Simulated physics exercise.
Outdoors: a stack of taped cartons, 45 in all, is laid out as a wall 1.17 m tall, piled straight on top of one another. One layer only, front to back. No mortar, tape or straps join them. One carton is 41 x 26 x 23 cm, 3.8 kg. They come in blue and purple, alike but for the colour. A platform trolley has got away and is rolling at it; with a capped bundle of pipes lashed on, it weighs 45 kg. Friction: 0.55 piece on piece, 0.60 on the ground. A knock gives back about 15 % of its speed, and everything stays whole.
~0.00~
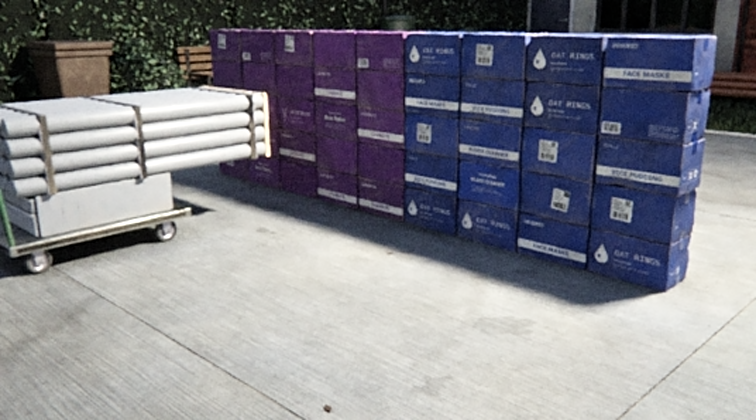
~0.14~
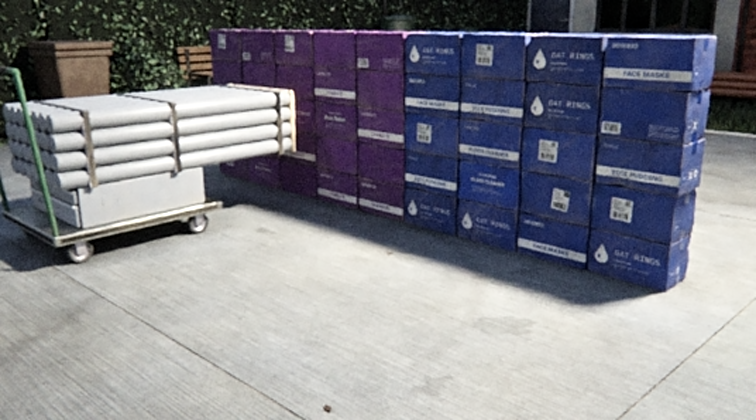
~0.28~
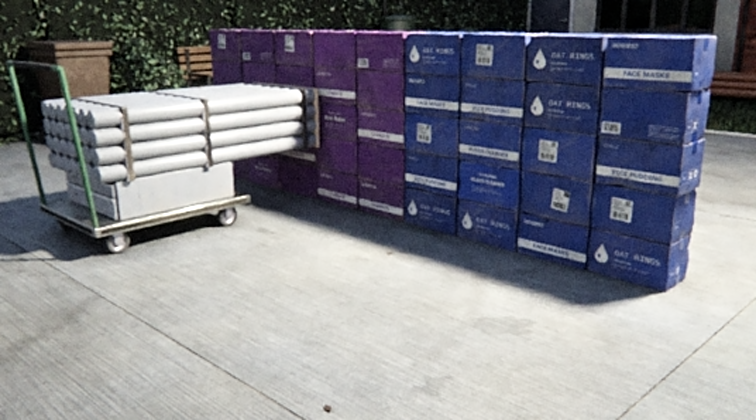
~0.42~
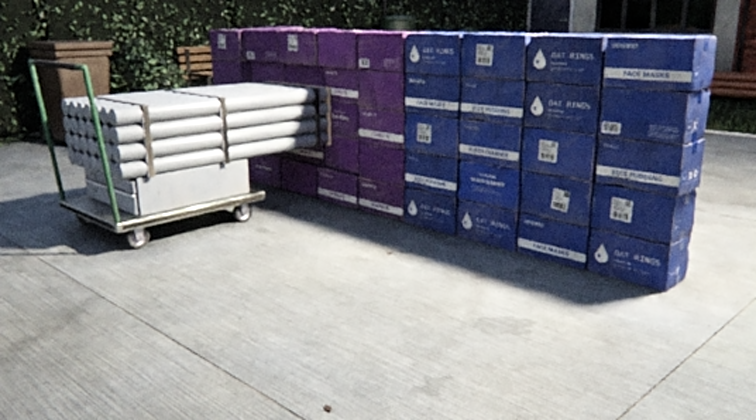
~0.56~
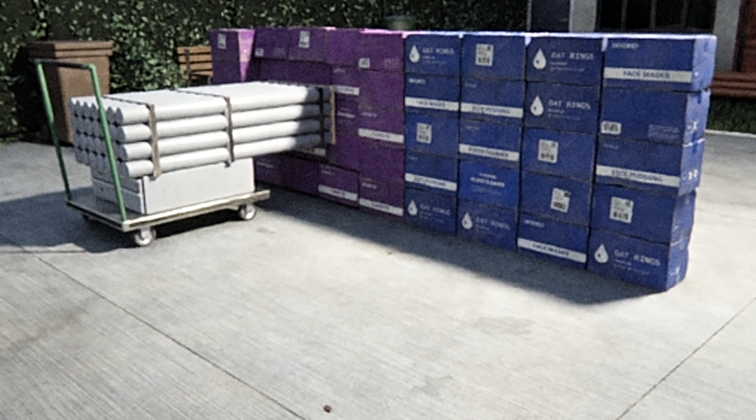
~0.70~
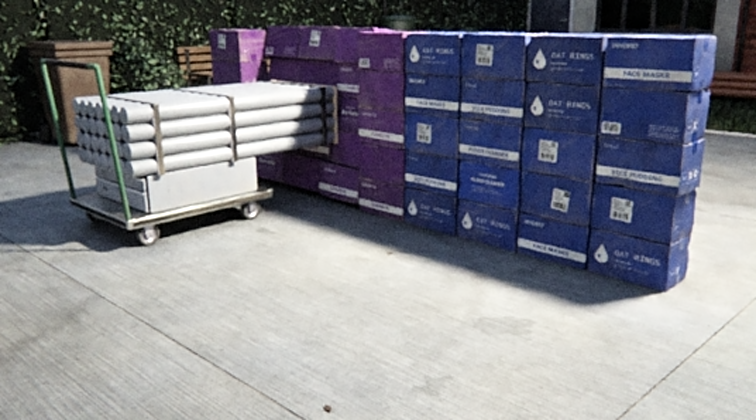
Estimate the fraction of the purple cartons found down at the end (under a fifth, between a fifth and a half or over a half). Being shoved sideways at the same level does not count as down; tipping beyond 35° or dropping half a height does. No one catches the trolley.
Ending down: Over a half.
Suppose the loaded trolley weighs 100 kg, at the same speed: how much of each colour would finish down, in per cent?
Then blue 0, purple 60 per cent.
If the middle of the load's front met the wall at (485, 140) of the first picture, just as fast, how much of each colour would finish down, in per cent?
In that case blue 80, purple 0 per cent.
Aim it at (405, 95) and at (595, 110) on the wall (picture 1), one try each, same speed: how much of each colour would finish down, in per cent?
Blue 20 then 50, purple 20 then 0 per cent.
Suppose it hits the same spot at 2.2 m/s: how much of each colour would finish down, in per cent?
In that case blue 0, purple 60 per cent.
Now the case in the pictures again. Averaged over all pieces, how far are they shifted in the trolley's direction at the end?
About 30 cm.
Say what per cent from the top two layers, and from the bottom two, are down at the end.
From the top 30, from the bottom 30 per cent.
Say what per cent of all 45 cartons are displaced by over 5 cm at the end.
35 per cent.
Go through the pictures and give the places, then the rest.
In the first picture (each place is the centre of the face we see best), load (260, 114) 47 cm short of the wall; top purple carton (225, 45); top blue carton (431, 54); all as stacked.
The second picture shows load (286, 110) 26 cm short of the wall; top purple carton (225, 45).
The third picture shows load (311, 107) 49 mm short of the wall; top purple carton (225, 45).
The fourth picture shows load (324, 105) 7 cm into the wall's line; top purple carton (225, 45); steepest lean 4°, the carton at (261, 46); 12 have shifted.
The fifth picture shows load (328, 105) 11 cm into the wall's line; top purple carton (225, 45); 15 have shifted.
The sixth picture shows load (331, 104) 14 cm into the wall's line; top purple carton (225, 45); top blue carton (431, 54); 15 have shifted.
By 0.88 s, load 17 cm past the wall's line, still rolling; none of the 25 purple cartons down (0 of 45 in all colours); top purple carton unmoved.
By 1.12 s, load 20 cm past the wall's line, still rolling; 10 of the 25 purple cartons down (10 of 45 in all colours); top purple carton unmoved.
By 1.32 s, load 21 cm past the wall's line, still rolling; 15 of the 25 purple cartons down (15 of 45 in all colours); top purple carton unmoved.
By 1.56 s, load 22 cm past the wall's line, stopped; 15 of the 25 purple cartons down (15 of 45 in all colours); top purple carton unmoved.
When it is over (2.1 s), load 22 cm past the wall's line, stopped; 15 of the 25 purple cartons down (15 of 45 in all colours); top purple carton unmoved; top blue carton unmoved. That is 60 per cent. In pixels of the last frame, middles, top purple carton near (238, 45), top blue carton near (446, 53).
